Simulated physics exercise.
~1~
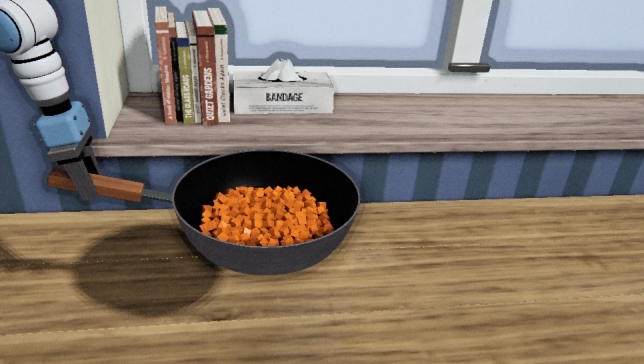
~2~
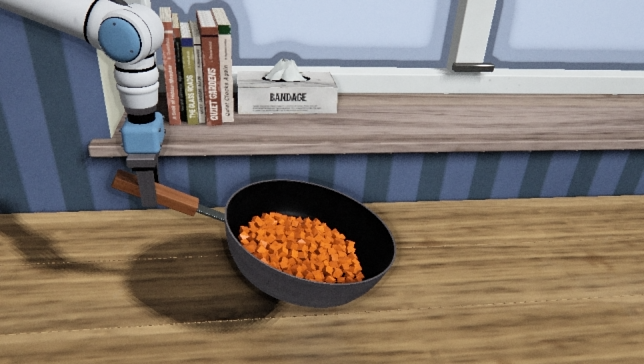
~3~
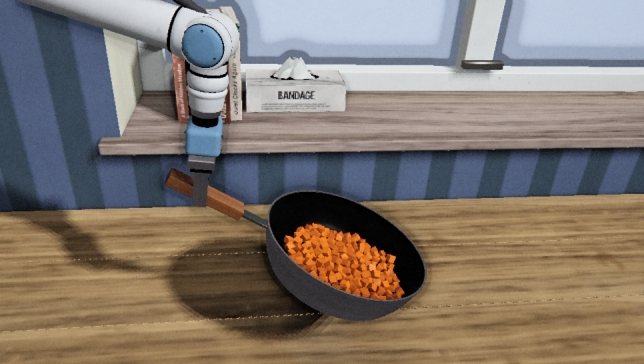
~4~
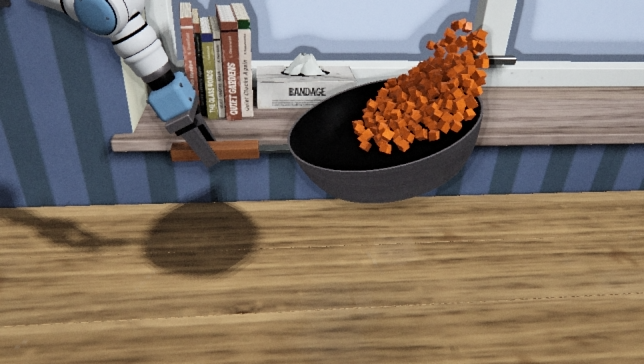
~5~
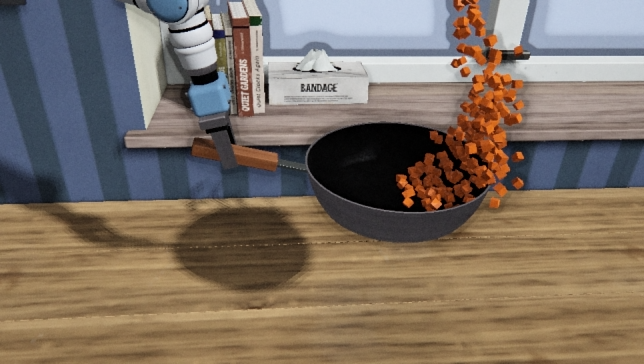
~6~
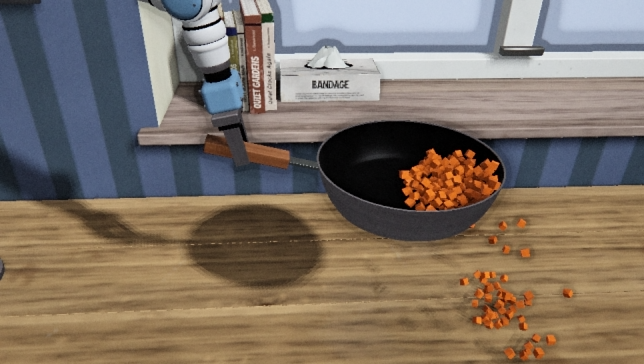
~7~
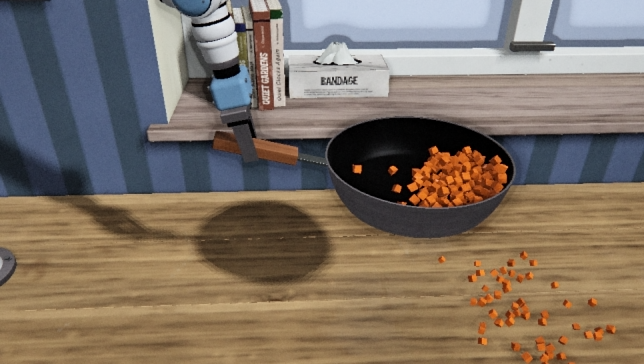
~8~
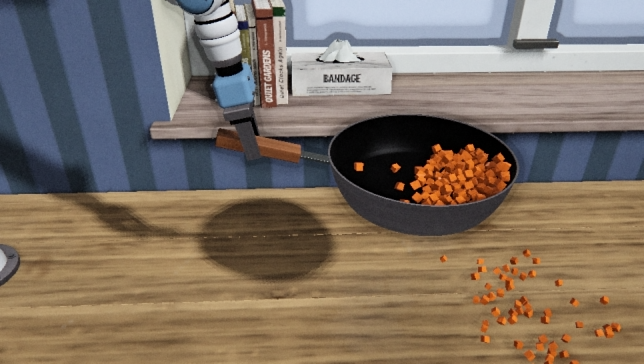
A white and blue robot arm grips the wooden handle of a dark frying pan heaped with orange vegetable dice, seen from slightly above over a wooden table, with striped blue wallpaper, a windowsill, books and a bandage box behind. The arm moves the pan to the right and lowers it a little, leaning it. Then it swings the pan sharply upward, and the dice surge up off its far right side. As the pan drops back and levels, many pieces fly high and rain down. Most land back inside, while the rest scatter across the table at the lower right, where they lie as the pan is held still.
